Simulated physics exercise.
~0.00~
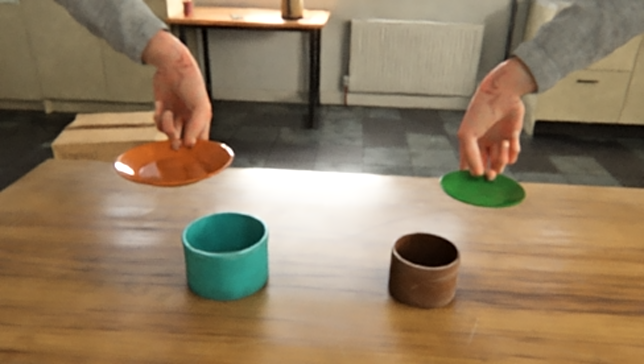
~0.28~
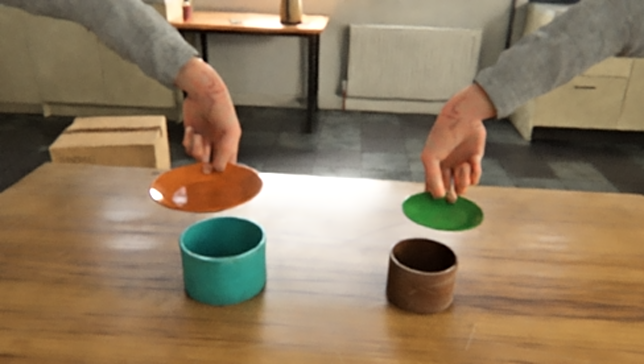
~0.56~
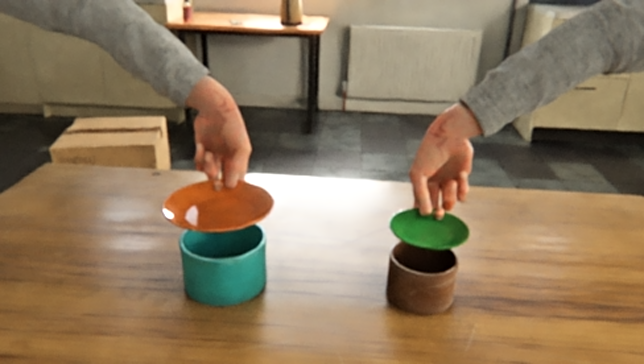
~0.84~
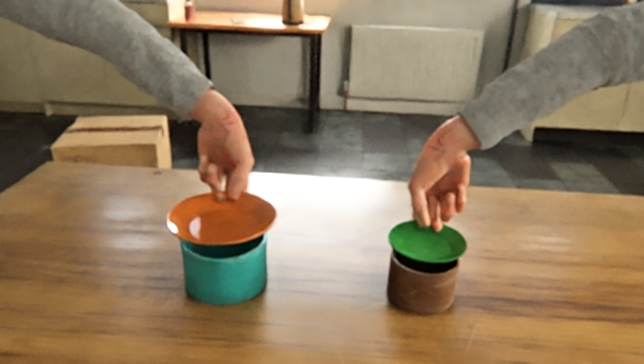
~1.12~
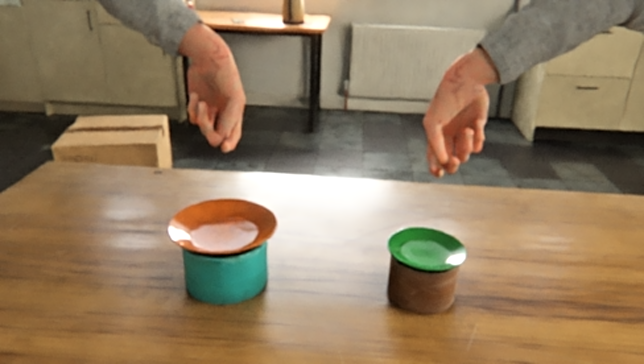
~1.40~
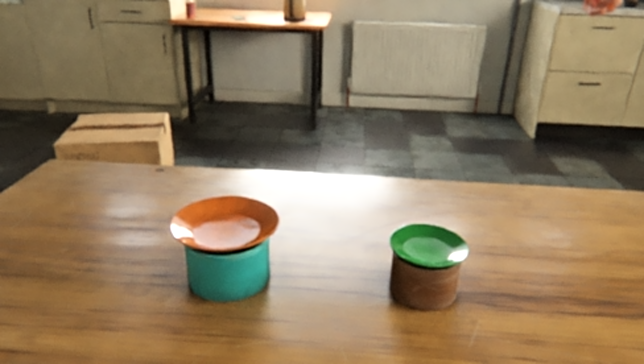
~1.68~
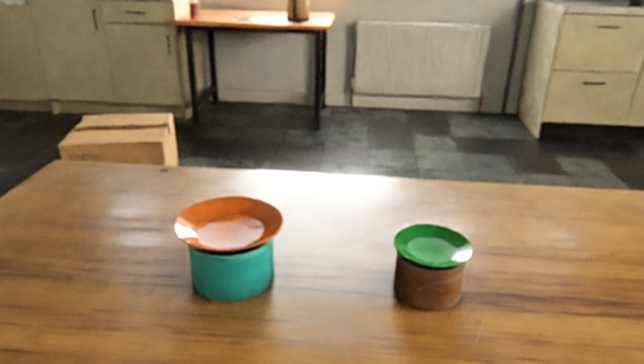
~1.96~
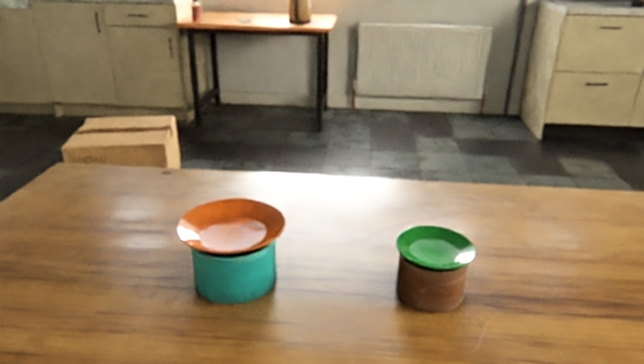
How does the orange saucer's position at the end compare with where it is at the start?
At the start the orange saucer is held in a hand above the teal jar, a little to the left. At the end it is lower and slightly further right, resting on top of the jar.
